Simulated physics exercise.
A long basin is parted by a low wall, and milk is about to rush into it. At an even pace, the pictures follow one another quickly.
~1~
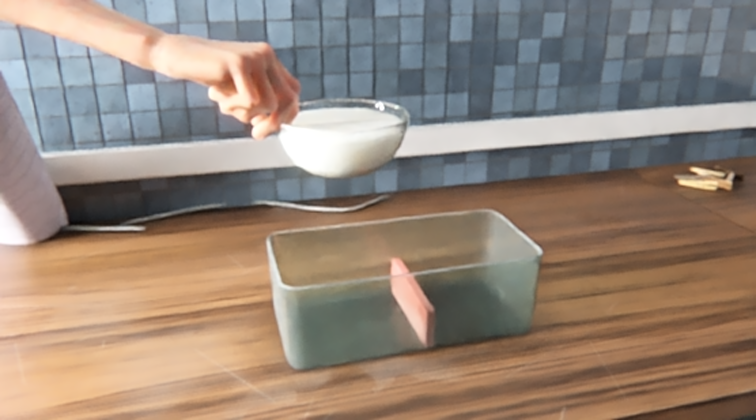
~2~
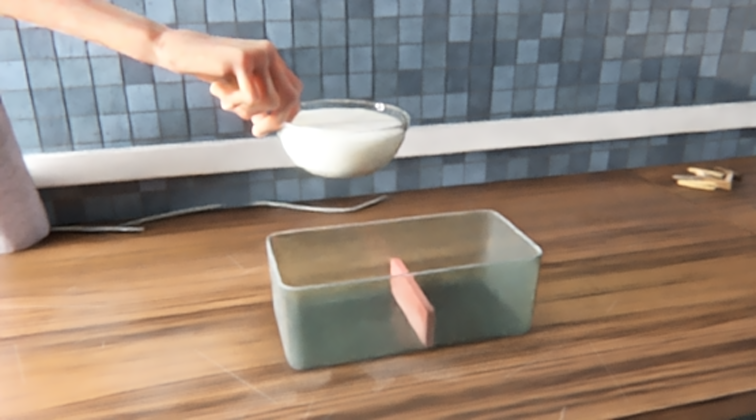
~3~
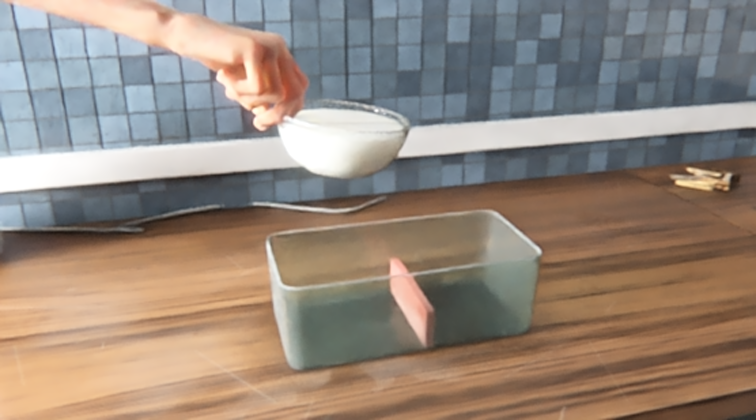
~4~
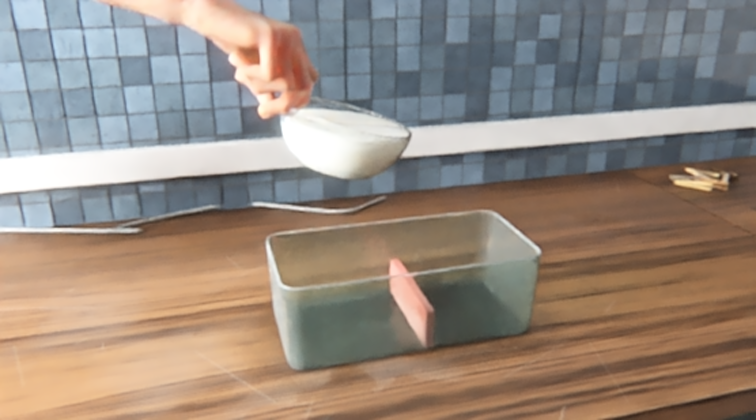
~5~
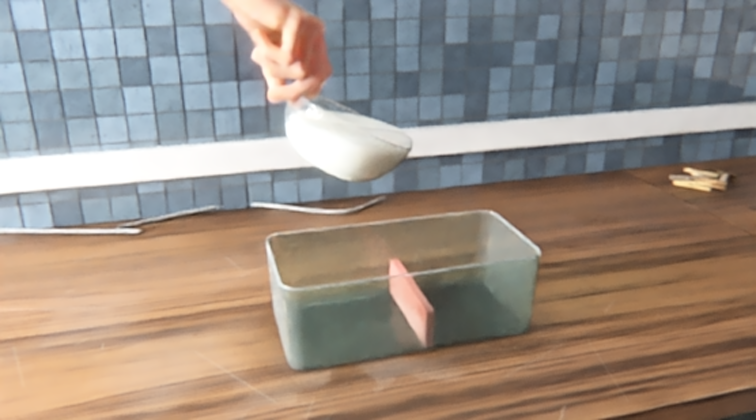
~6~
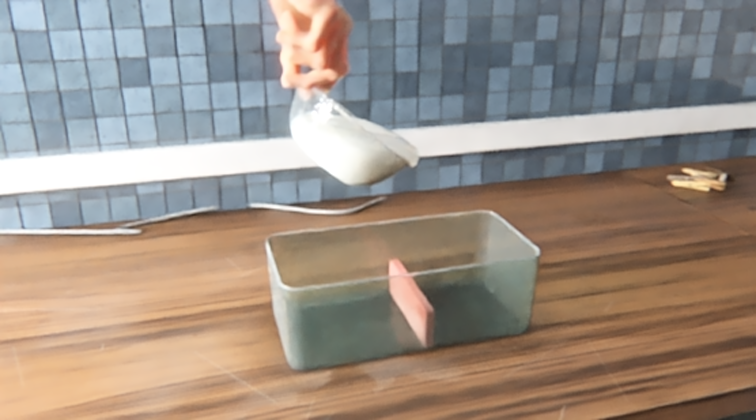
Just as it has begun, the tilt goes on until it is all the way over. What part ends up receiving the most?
The winner is the right compartment.
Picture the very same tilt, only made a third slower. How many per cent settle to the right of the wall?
Close to 75 in a hundred.
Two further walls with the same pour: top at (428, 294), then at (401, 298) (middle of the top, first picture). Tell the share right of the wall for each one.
In order, some 45 and 65 in a hundred.
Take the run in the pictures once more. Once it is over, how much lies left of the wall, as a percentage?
I'd put it at around 35 %.
A moment on, the tilt is 114° and 1 per cent is still to pour, 10 is left of the wall and 68 right of it.
Next, the tilt is 118° and 0 per cent is still to pour, 24 is left of the wall and 57 right of it.
Then the tilt is 118° and 0 per cent is still to pour, 30 is left of the wall and 62 right of it.
Later the tilt is 118° and 0 per cent is still to pour, 34 is left of the wall and 62 right of it.
Finally, 34 per cent lies left of the wall, 62 right of it and 4 outside.
